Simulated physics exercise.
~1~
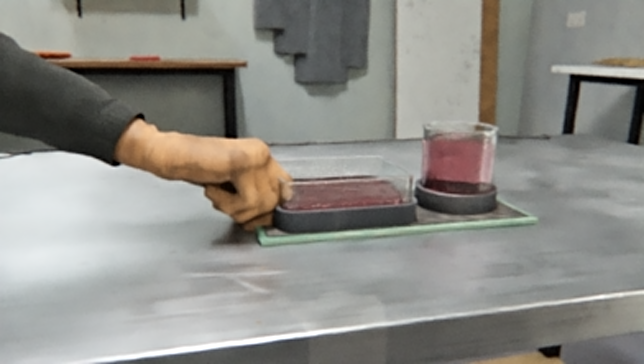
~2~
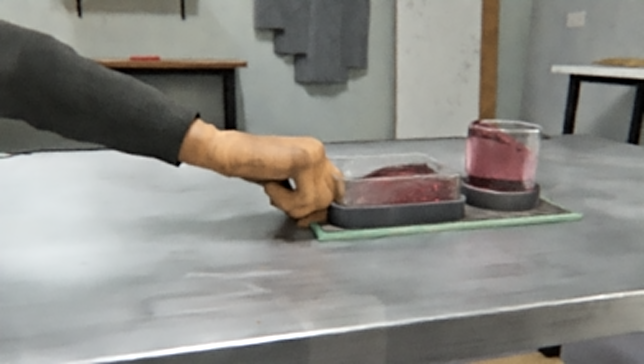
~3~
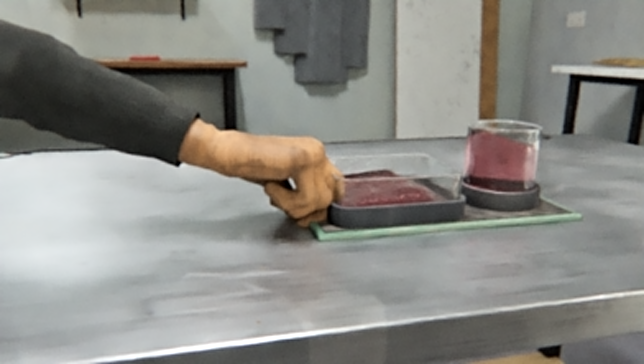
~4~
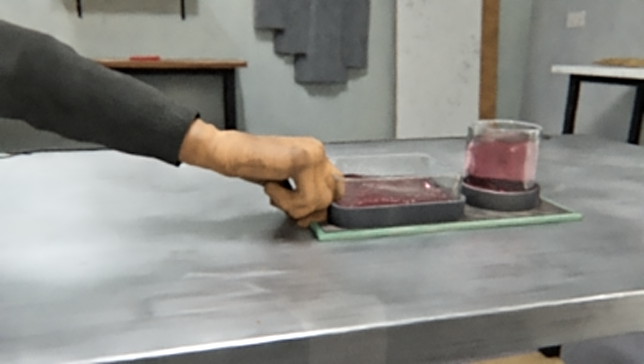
Green-edged tray sliding right across a grey table beside a hand, then stopping as reddish liquid sloshes in its two clear containers.
